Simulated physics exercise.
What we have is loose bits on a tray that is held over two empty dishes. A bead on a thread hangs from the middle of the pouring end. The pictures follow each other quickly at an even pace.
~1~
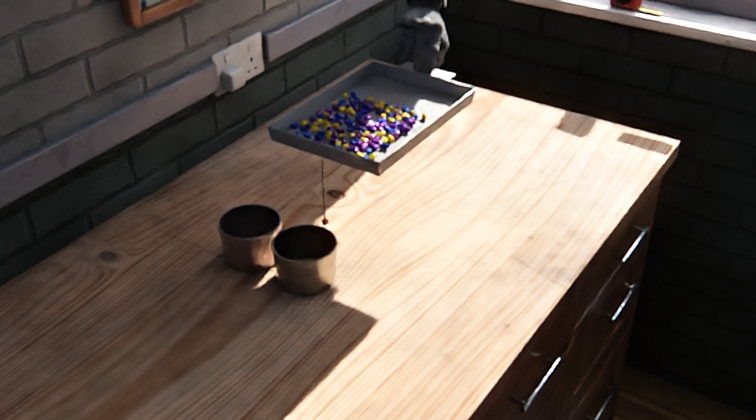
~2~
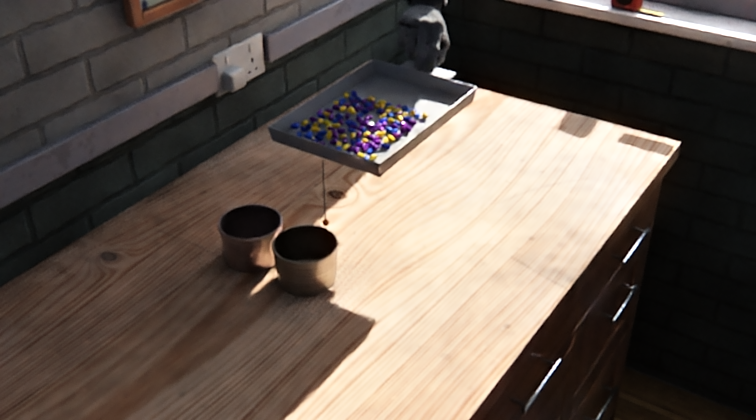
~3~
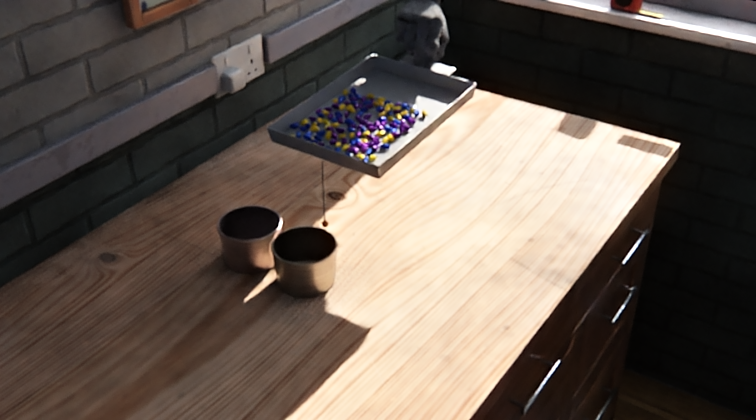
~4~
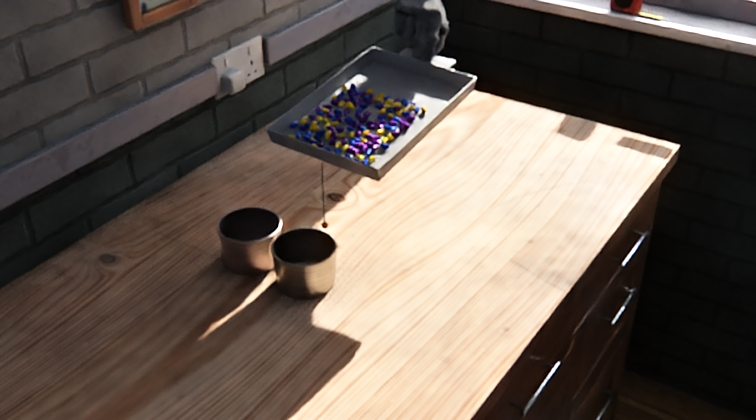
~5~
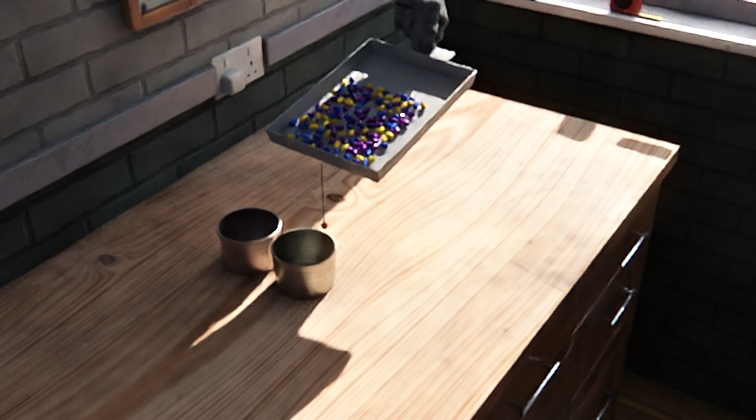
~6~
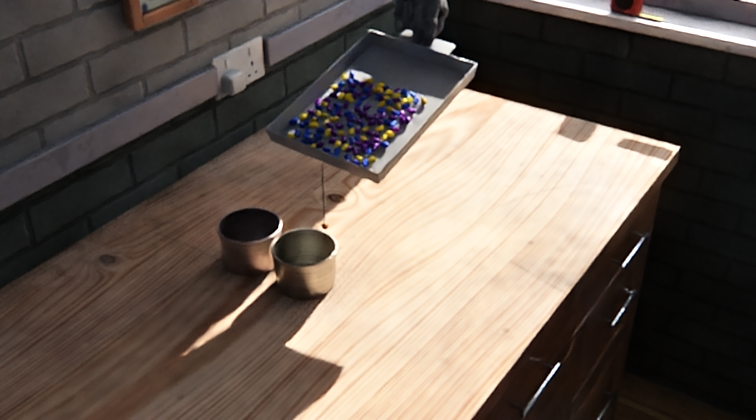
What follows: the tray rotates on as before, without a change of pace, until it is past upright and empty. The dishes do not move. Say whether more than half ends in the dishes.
Together they catch only the smaller part.
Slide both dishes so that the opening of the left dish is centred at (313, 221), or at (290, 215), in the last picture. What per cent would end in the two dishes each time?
Roughly 20 per cent, and 0 per cent.
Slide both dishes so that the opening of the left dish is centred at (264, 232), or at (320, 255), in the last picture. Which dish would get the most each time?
At the first place the right-hand dish, at the second the left-hand dish.
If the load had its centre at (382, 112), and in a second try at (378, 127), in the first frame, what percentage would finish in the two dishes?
Roughly 20 per cent, and 20 per cent.
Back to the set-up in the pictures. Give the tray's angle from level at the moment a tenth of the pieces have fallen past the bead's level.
At about 100°.
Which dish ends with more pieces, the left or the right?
That is the dish on the right.
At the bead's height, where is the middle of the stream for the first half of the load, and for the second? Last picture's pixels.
At about (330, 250), then at (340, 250).
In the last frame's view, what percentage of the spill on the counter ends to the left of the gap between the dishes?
Some 20 per cent.
Shortly afterwards, tray tipped steeply; the whole lot on the tray.
Next, tray tipped right over; all but a few on the tray; only a few in the right dish; only a few outside both; only a few in the air.
Some moments later, tray tipped past a quarter turn; near a quarter in the right dish; the bulk outside both.
In the end, tray tipped past a quarter turn; near a quarter in the right dish; none at all in the left dish; the bulk outside both.
